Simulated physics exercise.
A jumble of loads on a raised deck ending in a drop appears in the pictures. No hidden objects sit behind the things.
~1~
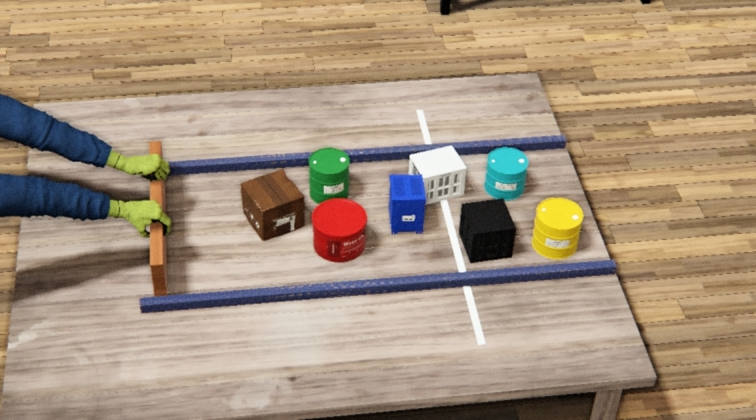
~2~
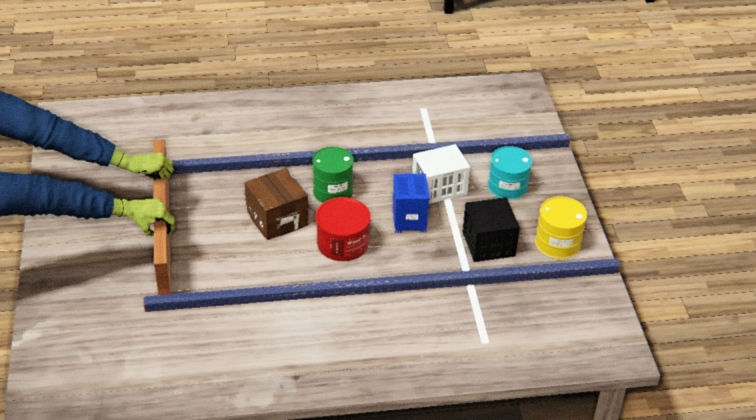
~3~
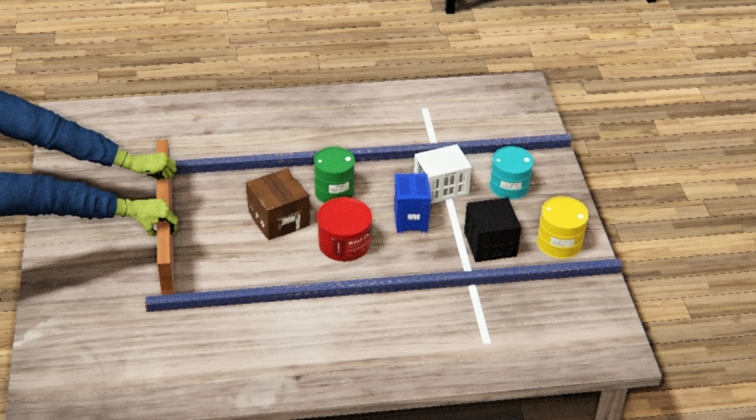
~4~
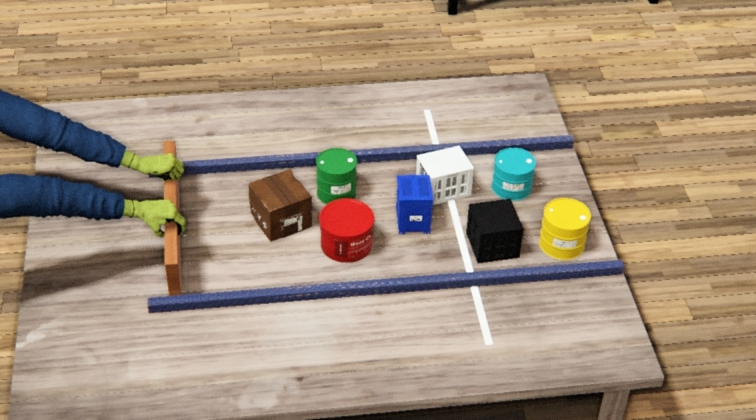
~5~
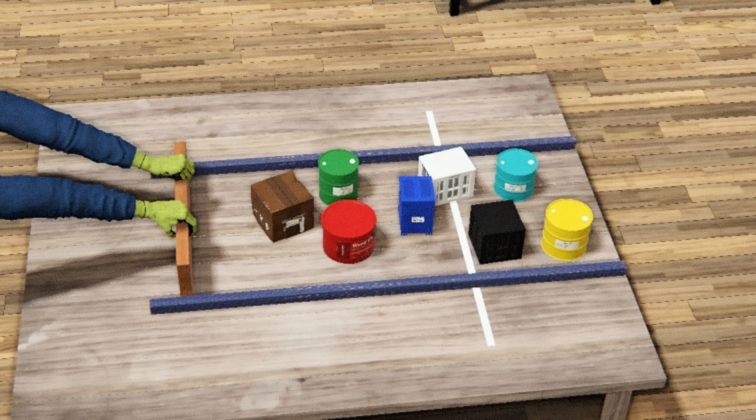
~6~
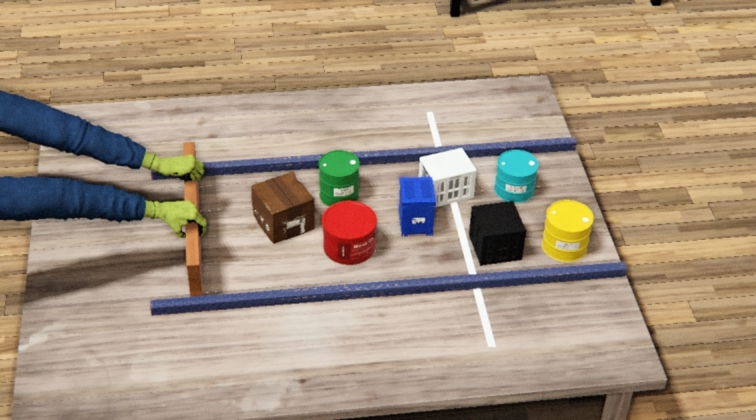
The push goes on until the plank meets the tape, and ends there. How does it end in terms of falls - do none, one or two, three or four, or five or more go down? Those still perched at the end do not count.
In the end, the drop-off count sits at nought.
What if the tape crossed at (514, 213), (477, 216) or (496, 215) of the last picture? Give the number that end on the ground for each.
The counts: 2, 0 and 2.
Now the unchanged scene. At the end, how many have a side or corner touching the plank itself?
It's 3.
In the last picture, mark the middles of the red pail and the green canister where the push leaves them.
Red pail: About (493, 233); green canister: About (469, 167).
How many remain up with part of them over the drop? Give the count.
That comes to 0 of them.
A little later, none off yet; yellow canister at rest near (567, 231); turquoise canister at rest near (516, 176); black crate at rest near (497, 233).
When it is over, the number that fall off is zero.
